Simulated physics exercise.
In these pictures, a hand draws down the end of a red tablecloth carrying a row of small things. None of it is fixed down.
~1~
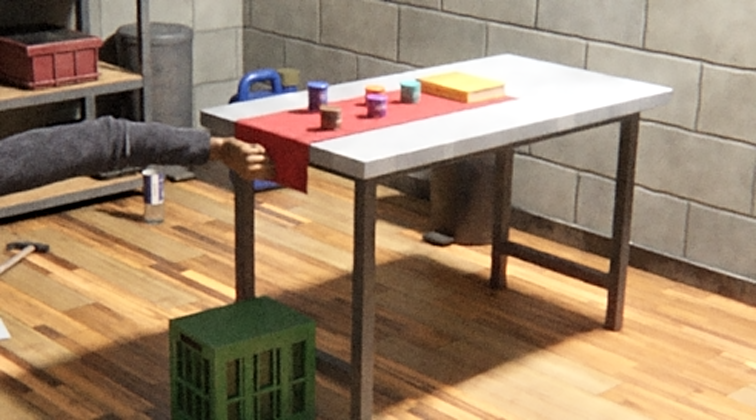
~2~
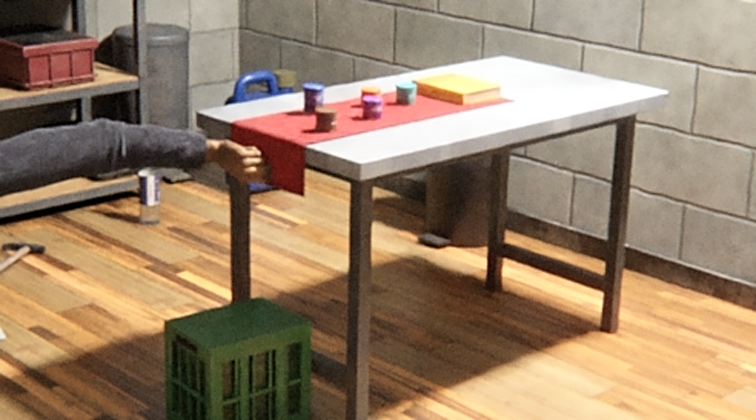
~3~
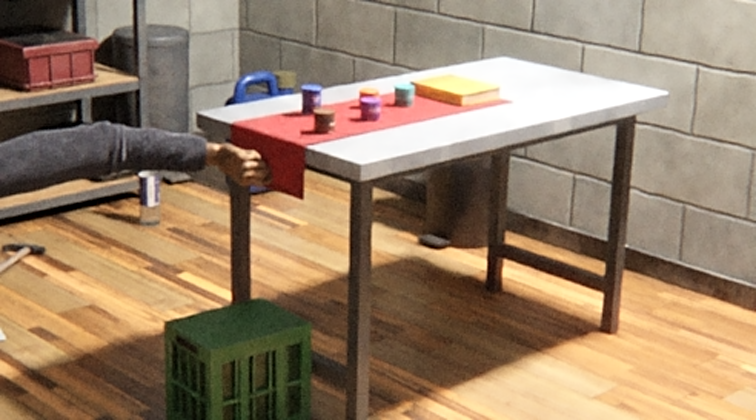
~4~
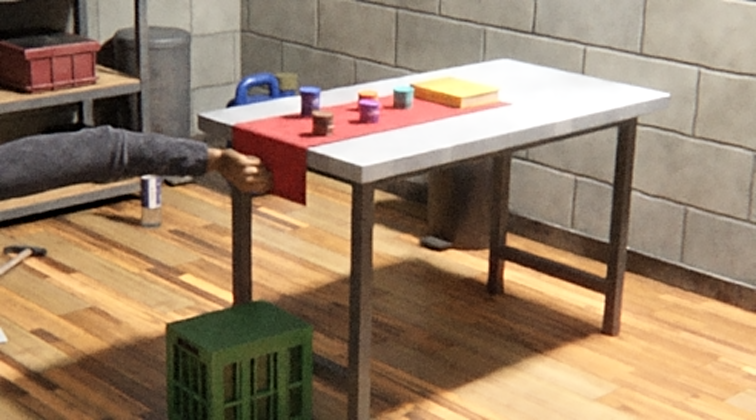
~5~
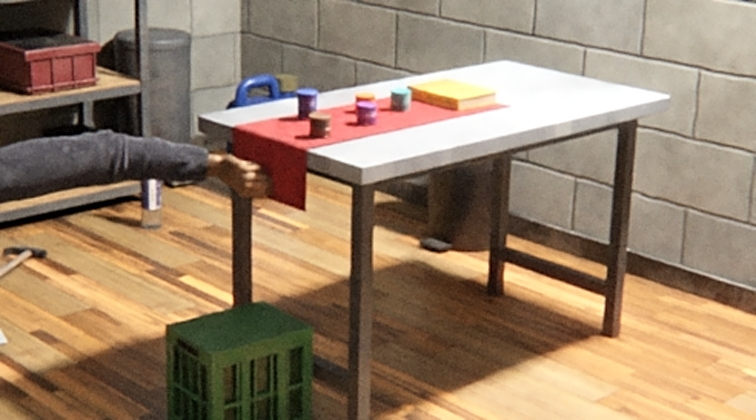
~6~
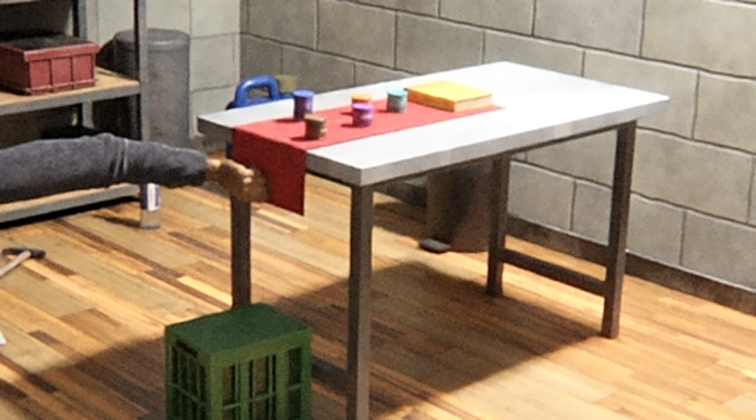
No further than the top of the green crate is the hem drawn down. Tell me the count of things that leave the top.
The count is three.
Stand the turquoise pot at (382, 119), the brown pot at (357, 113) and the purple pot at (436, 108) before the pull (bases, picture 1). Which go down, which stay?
The turquoise pot will end up down, the brown pot will end up down, and the purple pot will stay where it is.
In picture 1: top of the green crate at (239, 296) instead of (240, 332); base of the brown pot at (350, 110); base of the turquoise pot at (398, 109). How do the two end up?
So the brown pot stays there, and the turquoise pot stays there.
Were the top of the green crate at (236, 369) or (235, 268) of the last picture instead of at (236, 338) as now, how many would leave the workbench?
First case 4, second 1.
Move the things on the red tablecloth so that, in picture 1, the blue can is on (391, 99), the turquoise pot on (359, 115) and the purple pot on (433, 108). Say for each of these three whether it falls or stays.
The blue can holds on; the turquoise pot goes over; the purple pot keeps its place on top.
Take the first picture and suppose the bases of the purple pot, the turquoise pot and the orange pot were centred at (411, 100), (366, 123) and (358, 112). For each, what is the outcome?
Briefly: Purple pot stays; turquoise pot drops; orange pot drops.
Soon after, hem near (266, 248); brown pot gone.
After that, hem near (264, 283); brown pot and blue can gone.
And then, hem on the crate; brown pot, blue can and purple pot gone.
In the end, hem on the crate; brown pot, blue can and purple pot gone. Over the edge go three.
